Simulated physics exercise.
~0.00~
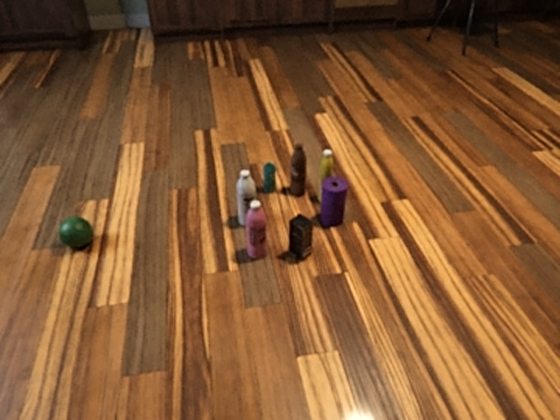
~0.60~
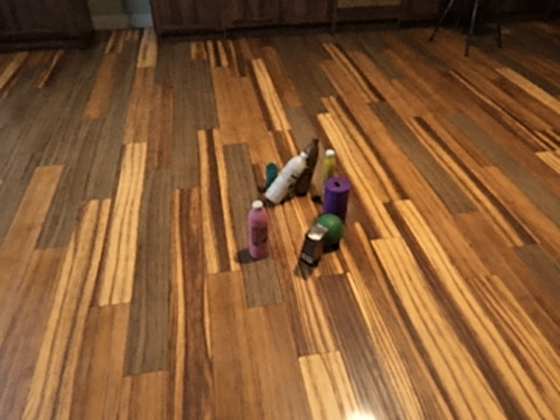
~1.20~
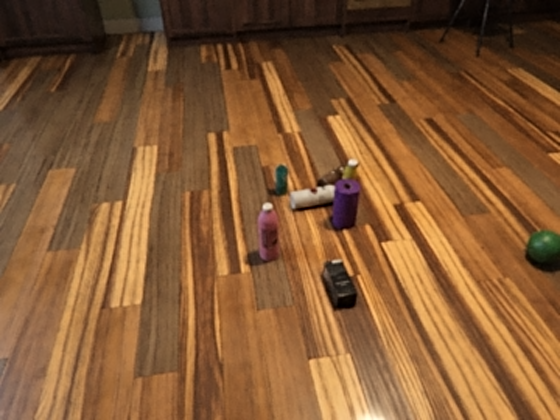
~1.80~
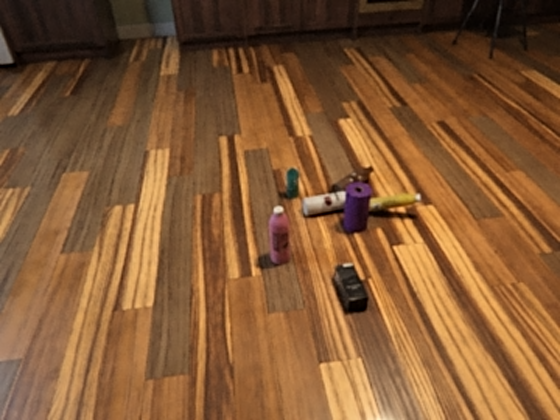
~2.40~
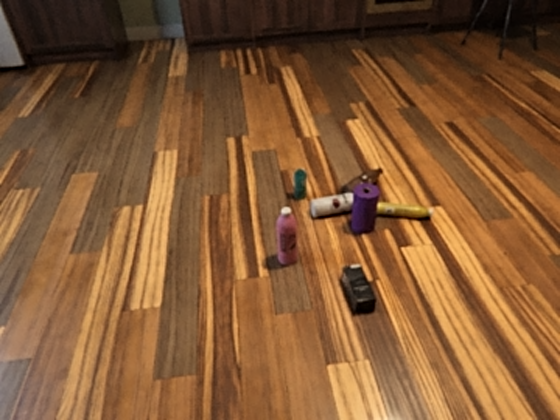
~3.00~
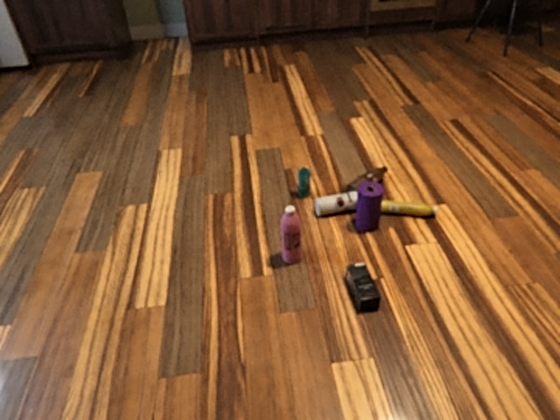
On a striped wooden floor, a green ball sits to the left of a loose cluster of bottles, a turquoise can, a black carton and a purple roll. The ball rolls right into the group, and the black carton, white bottle and brown bottle tilt. It carries on out the far side toward the right edge, leaving those three on their sides while the yellow bottle leans. The yellow bottle then topples to the right, and the ball is gone from view. Finally, four items lie on the floor, while the pink bottle, turquoise can and purple roll still stand.
